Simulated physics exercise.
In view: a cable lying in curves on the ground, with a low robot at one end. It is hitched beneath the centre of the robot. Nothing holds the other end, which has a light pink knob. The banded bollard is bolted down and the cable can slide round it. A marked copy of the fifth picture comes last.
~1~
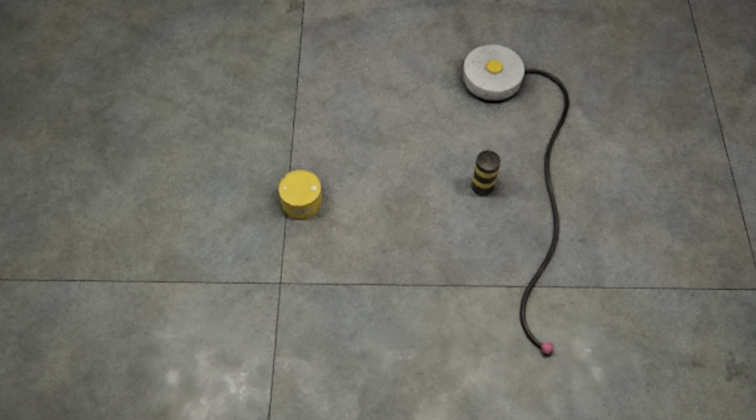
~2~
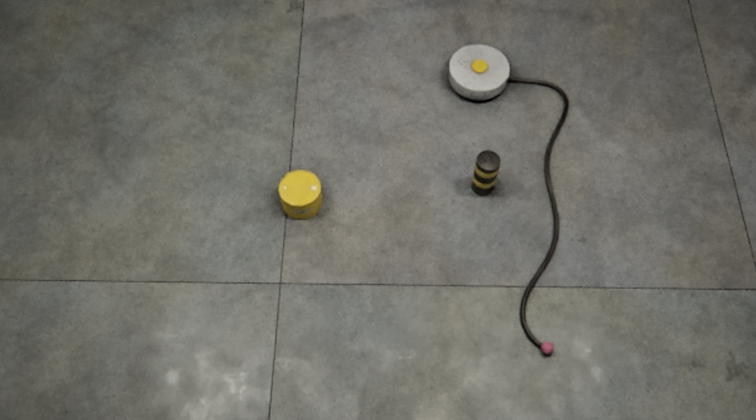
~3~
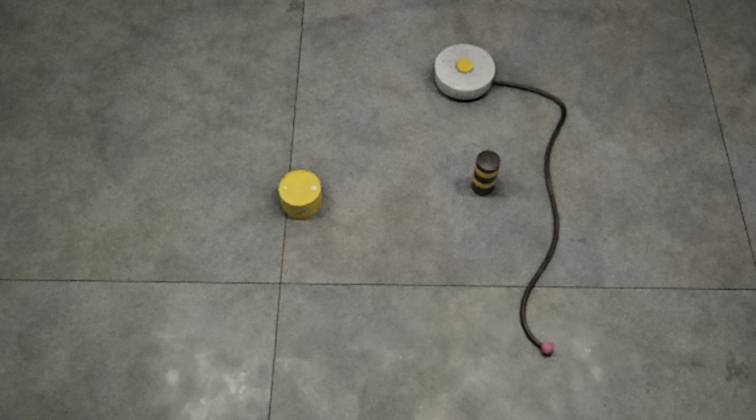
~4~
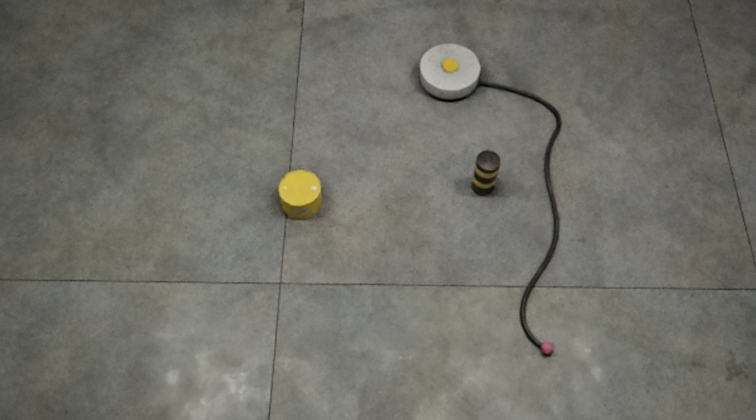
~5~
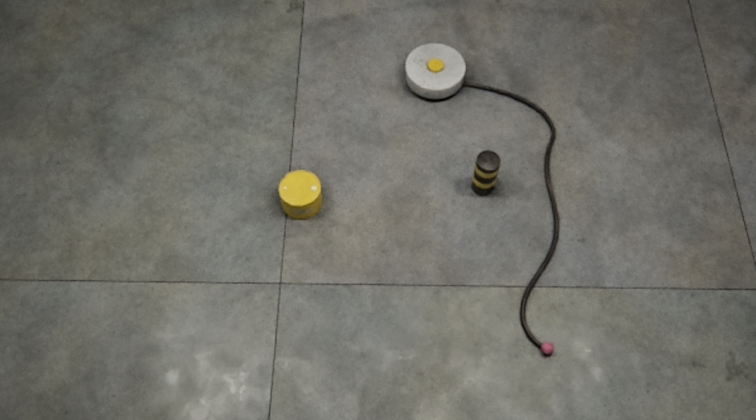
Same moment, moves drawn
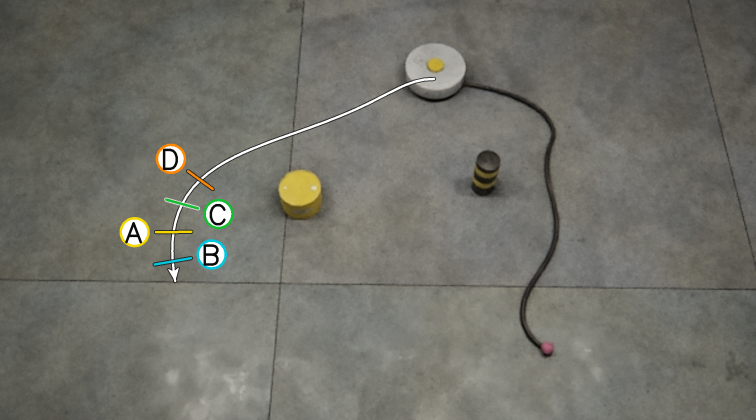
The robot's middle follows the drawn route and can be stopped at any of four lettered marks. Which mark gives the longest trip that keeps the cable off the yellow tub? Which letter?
C.
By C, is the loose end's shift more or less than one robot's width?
More.
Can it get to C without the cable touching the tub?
For that mark, yes.
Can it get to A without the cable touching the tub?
For that mark, no.
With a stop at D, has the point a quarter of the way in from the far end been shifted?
Yes.
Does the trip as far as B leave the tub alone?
For that mark, no.
On the copy, A at (174, 232); B at (173, 261); C at (182, 204); D at (200, 180); the route from (434, 79) via (263, 145) to (175, 281).
On C. First, robot (344, 108), middle of the cable (526, 179), free end (547, 348).
Then, robot (249, 143), middle of the cable (452, 170), free end (534, 321).
Finally, robot (180, 198), middle of the cable (387, 173), free end (518, 257); only the bollard has been touched, if anything.
By contrast, A brings the cable against the tub; B brings the cable against the tub; D is safe but short.
